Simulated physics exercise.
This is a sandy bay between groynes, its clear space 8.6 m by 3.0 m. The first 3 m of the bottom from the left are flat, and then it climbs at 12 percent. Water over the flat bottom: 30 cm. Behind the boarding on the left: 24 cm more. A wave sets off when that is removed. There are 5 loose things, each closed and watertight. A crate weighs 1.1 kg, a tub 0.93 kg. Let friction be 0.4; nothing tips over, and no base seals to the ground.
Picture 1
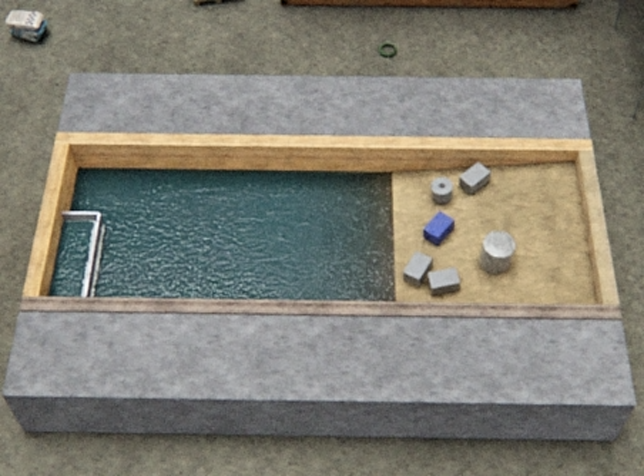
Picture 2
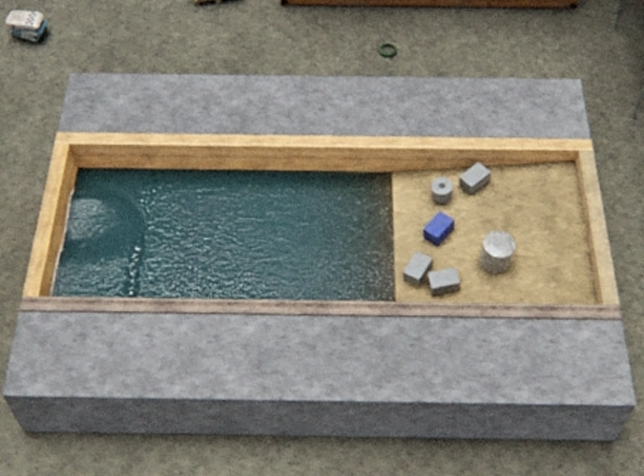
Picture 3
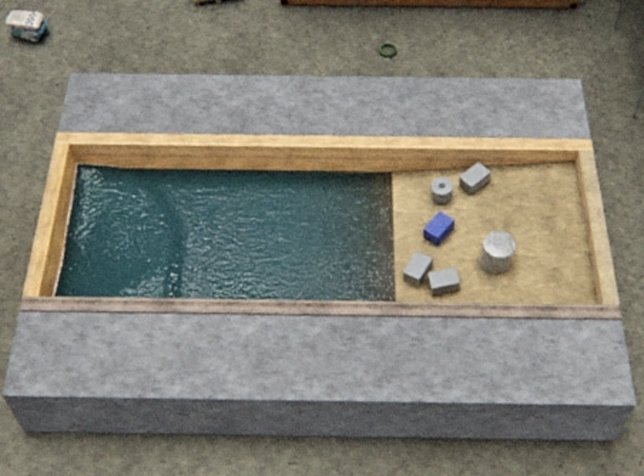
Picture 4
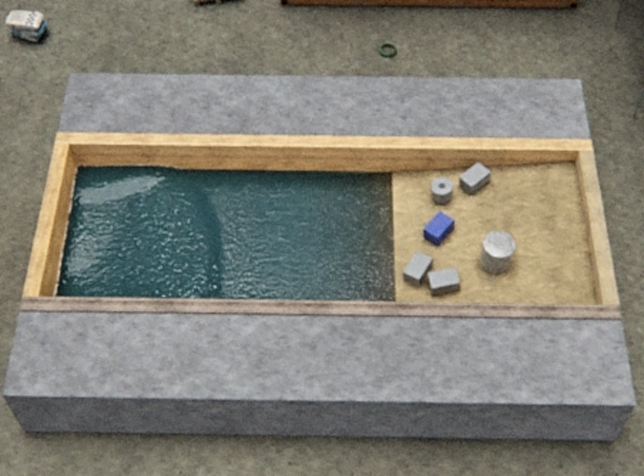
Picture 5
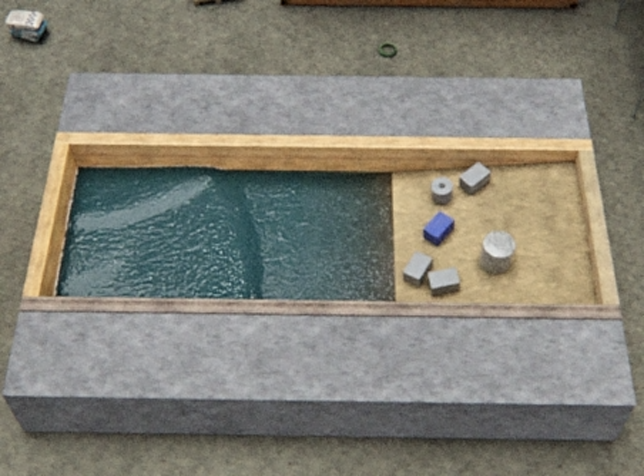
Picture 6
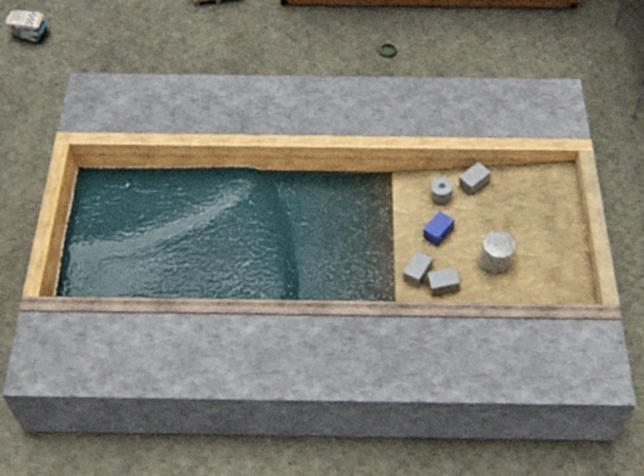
The clip opens on a wooden-edged basin with water on the left and a blue crate among grey blocks on sand at right. The white-edged barrier at the left end disappears, and a wave spreads from there, its curved front moving rightward across the water while the crate and blocks stay still.
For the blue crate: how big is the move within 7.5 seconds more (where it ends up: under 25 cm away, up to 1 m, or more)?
Blue crate: Swept a long way.
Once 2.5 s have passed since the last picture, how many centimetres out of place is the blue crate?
Roughly 10 centimetres by that point.
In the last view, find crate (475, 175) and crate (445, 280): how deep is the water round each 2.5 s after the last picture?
Around 1 cm and 1 cm.
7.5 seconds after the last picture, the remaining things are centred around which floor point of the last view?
Around (363, 250).
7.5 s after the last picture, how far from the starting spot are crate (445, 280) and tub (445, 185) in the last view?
100 cm and 200 cm respectively.
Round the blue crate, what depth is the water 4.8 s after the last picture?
9 cm or so.
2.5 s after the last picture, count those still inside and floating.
Total: 3.
Then, 0.6 s after the last picture the blue crate is near (441, 224), 0.0 m from its start, aground; 0 afloat.
Then, 2.5 s after the last picture the blue crate is near (446, 223), 0.1 m from its start, afloat; 3 afloat.
Then, 4.8 s after the last picture the blue crate is near (344, 237), 1.6 m from its start, afloat; 3 afloat.
Then, 7.5 s after the last picture the blue crate is near (313, 245), 2.1 m from its start, afloat; 4 afloat.
